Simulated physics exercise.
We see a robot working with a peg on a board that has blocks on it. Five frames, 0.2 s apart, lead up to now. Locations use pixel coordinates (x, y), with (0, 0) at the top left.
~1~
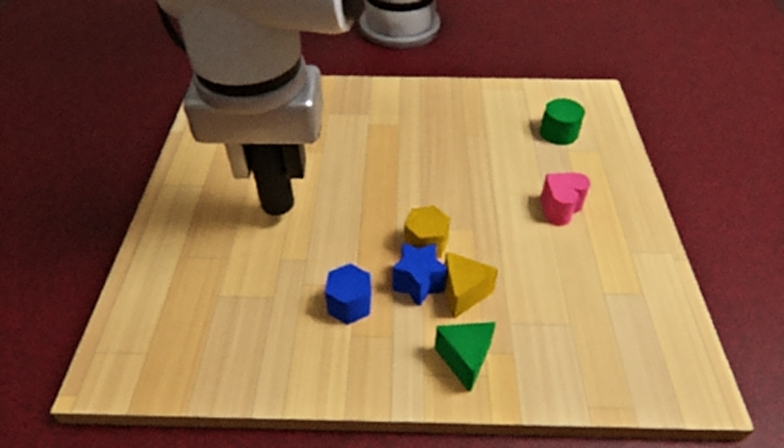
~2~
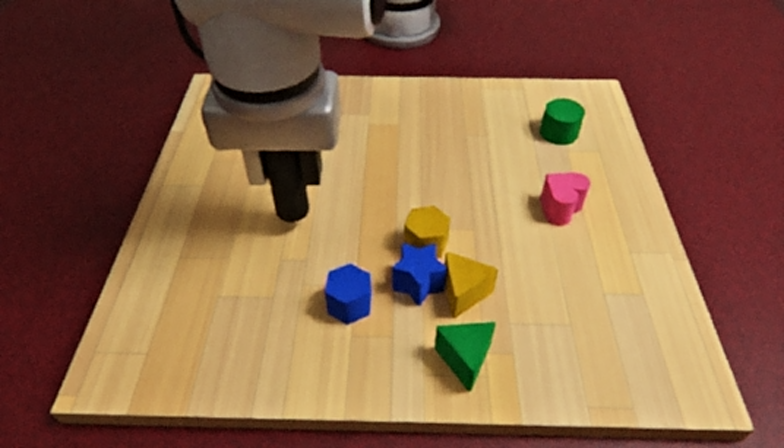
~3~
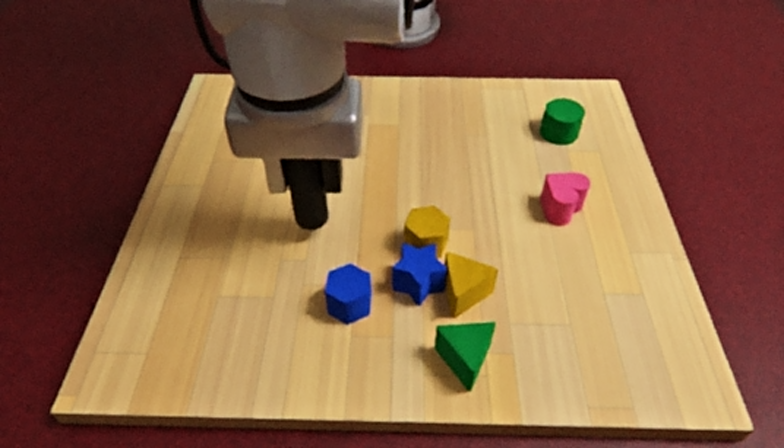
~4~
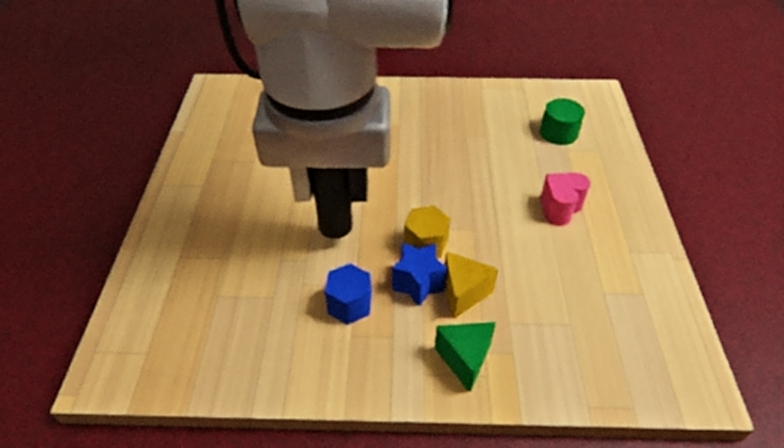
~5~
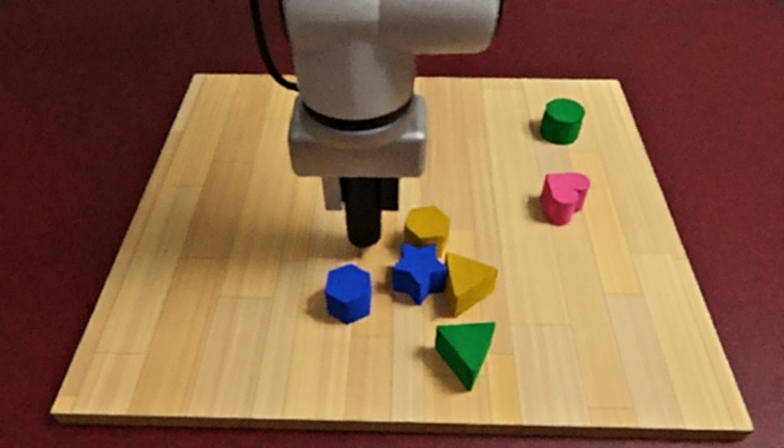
A robot arm slid its dark peg steadily to the right and slightly nearer over a wooden board, drawing close to the blue and yellow blocks, while all the colored blocks stayed still.
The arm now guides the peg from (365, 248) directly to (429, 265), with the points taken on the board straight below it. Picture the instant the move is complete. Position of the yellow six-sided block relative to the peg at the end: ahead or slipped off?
Left aside or behind.
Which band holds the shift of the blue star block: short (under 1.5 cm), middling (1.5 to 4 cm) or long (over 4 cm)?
My estimate: In the 1.5 to 4 cm range.
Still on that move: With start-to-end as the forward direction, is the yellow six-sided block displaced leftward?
Yes - that is the case.
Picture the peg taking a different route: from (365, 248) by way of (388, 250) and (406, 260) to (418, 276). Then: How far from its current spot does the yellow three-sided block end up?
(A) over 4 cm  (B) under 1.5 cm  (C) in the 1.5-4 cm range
B.
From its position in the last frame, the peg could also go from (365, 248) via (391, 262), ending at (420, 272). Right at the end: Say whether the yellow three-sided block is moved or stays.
The yellow three-sided block moves.
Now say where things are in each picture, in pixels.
In the first frame, tip of the peg (278, 205), middles of tops, blue six-sided block (348, 282), blue star block (420, 261), yellow six-sided block (428, 221), yellow three-sided block (467, 272).
In the second frame, peg (293, 212), nothing pushed.
In the third frame, peg (312, 219), nothing pushed.
In the fourth frame, peg (336, 227), nothing pushed.
In the fifth frame, peg (365, 236), blue six-sided block (348, 282), blue star block (420, 261), yellow six-sided block (428, 221), yellow three-sided block (467, 272).
What follows on the original path. Halfway along, peg (398, 245); blue star block (423, 264); yellow six-sided block (432, 219).
At the end, peg (430, 253); blue six-sided block unmoved; blue star block (431, 274); yellow six-sided block (448, 216), turned 20° anticlockwise; yellow three-sided block (472, 274).
